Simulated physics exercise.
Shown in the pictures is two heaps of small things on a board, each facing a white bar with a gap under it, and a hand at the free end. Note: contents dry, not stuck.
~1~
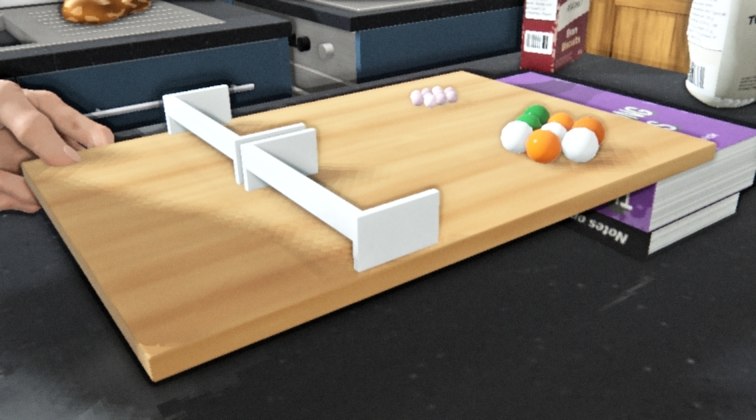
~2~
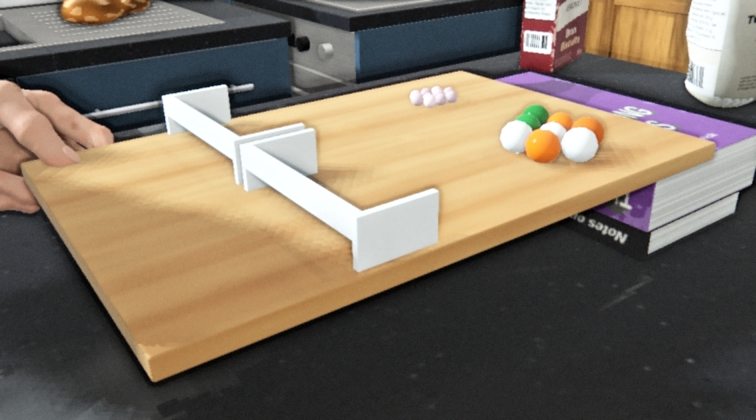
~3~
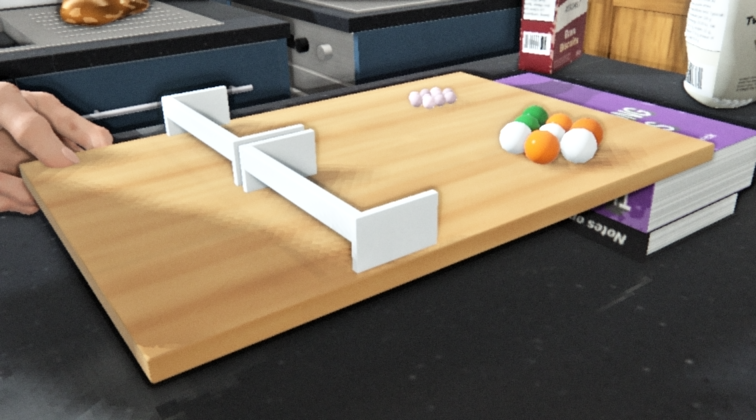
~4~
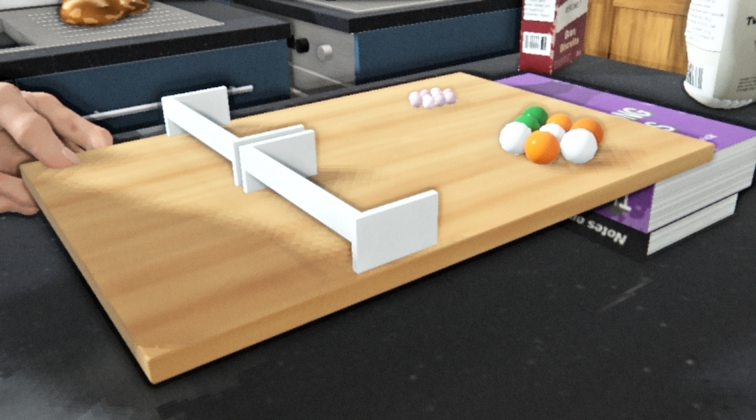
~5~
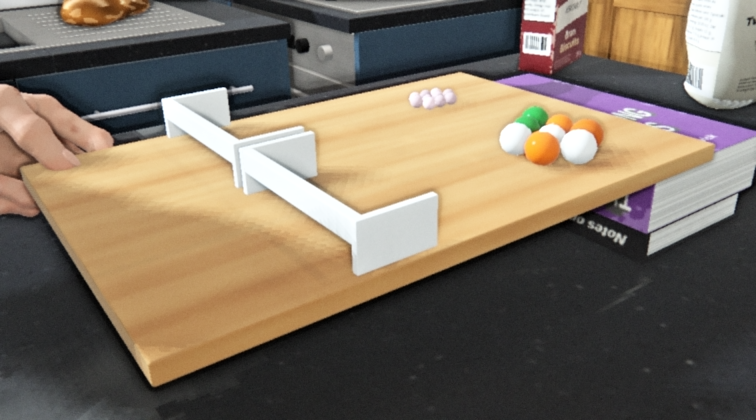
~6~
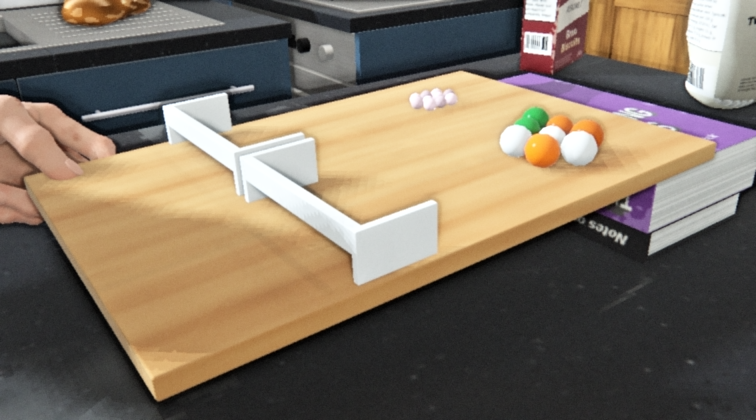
A hand held the left end of a wooden board propped on books, with colored balls and tiny pale beads resting beyond white barriers, and that end dipped very slightly while the pieces stayed put.
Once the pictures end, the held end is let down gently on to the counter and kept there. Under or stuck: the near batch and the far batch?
In short, near batch held back, far batch gets past.
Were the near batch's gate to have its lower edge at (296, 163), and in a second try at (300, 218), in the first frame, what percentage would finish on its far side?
Respectively 100 and 0 per cent.
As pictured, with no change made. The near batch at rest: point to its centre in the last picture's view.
Around (327, 273) in the last picture.
Then, 0.23 s later than the last frame, board sloping at 5°; near batch where it was; far batch where it was.
Then, 0.53 s later than the last frame, board sloping at 11°; near batch on its way down; far batch on its way down.
Then, 0.85 s later than the last frame, board resting at 12°; near batch has reached its gate; far batch roughly two thirds past its gate.
When it is over, board resting at 12°; near batch gathered behind its gate; far batch every one past its gate.
